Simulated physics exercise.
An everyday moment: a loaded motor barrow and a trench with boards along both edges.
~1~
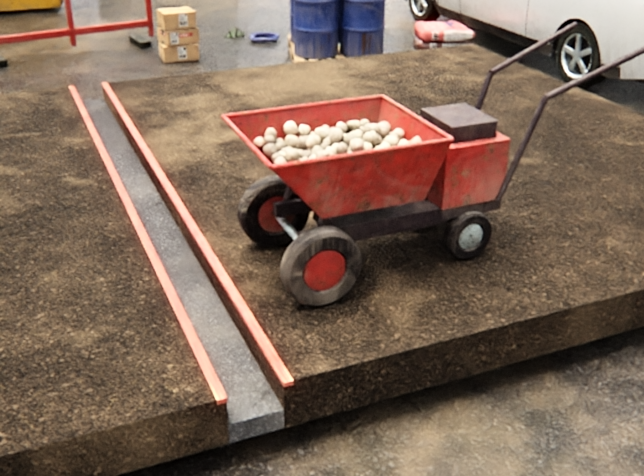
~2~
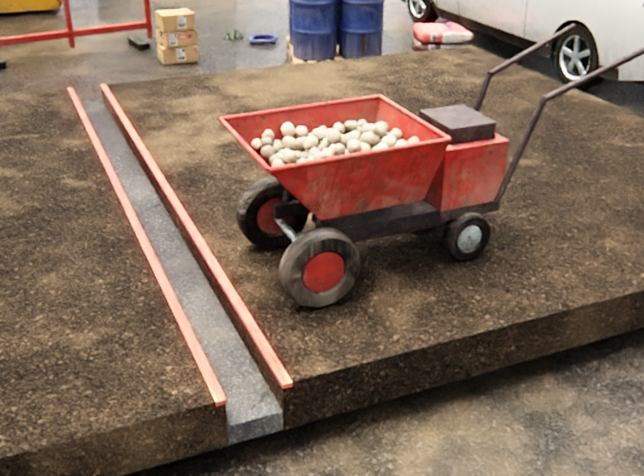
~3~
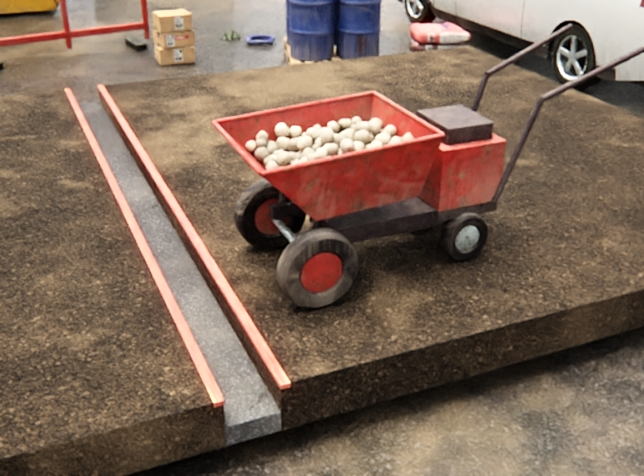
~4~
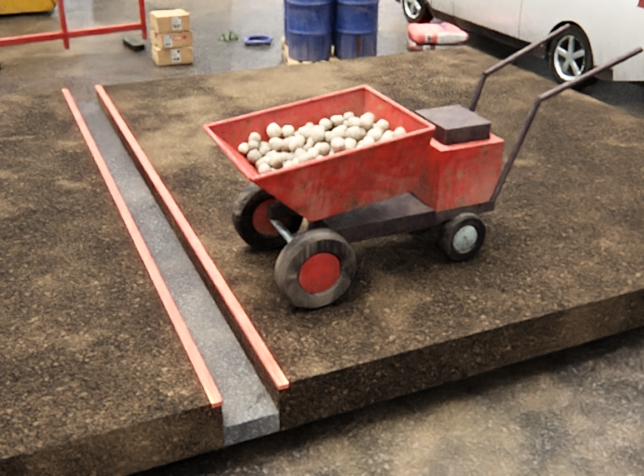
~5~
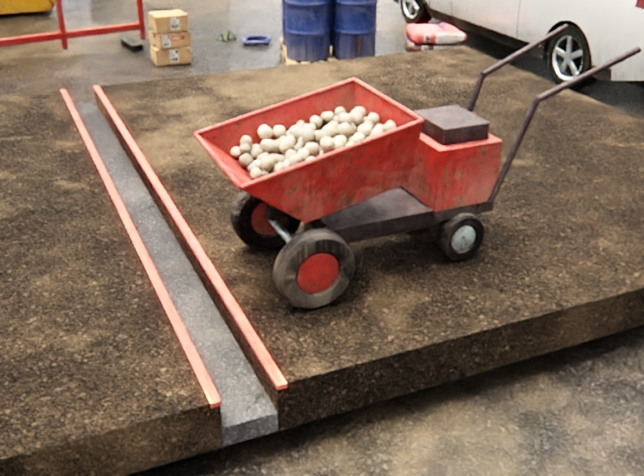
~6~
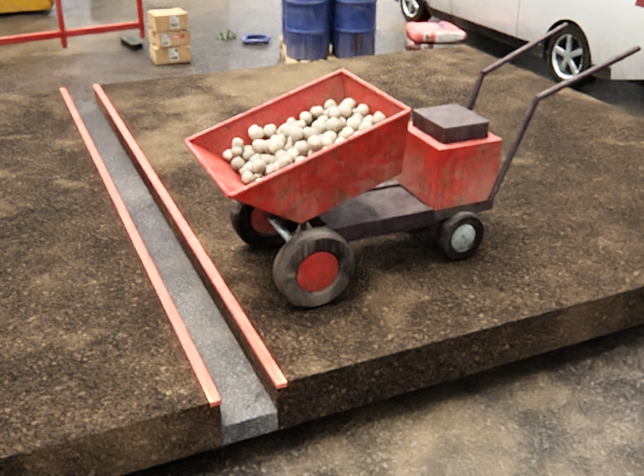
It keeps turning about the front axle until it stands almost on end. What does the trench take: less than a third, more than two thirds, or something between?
The trench ends with under a third of it.
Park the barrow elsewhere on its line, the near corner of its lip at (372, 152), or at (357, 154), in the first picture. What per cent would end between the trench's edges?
Near 30 % and 50 %.
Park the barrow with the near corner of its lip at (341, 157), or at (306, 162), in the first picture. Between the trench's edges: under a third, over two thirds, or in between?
At the first place between a third and two thirds, at the second between a third and two thirds.
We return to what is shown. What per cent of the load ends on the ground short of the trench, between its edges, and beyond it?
In per cent, short 0, between 5 and beyond 55.
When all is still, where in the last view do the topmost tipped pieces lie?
Around (137, 288).
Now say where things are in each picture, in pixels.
Lip of the skip near (272, 168), level; top of the load near (346, 152), river pebbles; first edge of the trench near (266, 345); far edge near (204, 360), the trench under half as wide as the skip, and about half as deep as wide, in the first frame.
Lip of the skip near (269, 170), level; top of the load near (344, 154), in the second frame.
Lip of the skip near (261, 174), tipped barely; top of the load near (356, 150), in the third frame.
Lip of the skip near (252, 180), tipped a little; top of the load near (354, 134), in the fourth frame.
Lip of the skip near (241, 188), tipped a little; top of the load near (350, 131), in the fifth frame.
Lip of the skip near (230, 196), tipped clearly; top of the load near (352, 133); first edge of the trench near (259, 347); far edge near (197, 362), in the sixth frame.
Shortly afterwards, skip tipped steeply; the whole lot in the skip.
Next, skip tipped right over; near two thirds in the skip; only a few in or heaped over the trench; near a third beyond it; only a few falling.
Some moments later, skip tipped right over; near half in the skip; only a few in or heaped over the trench; near half beyond it.
In the end, skip tipped right over; near half in the skip; only a few in or heaped over the trench; near half beyond it.
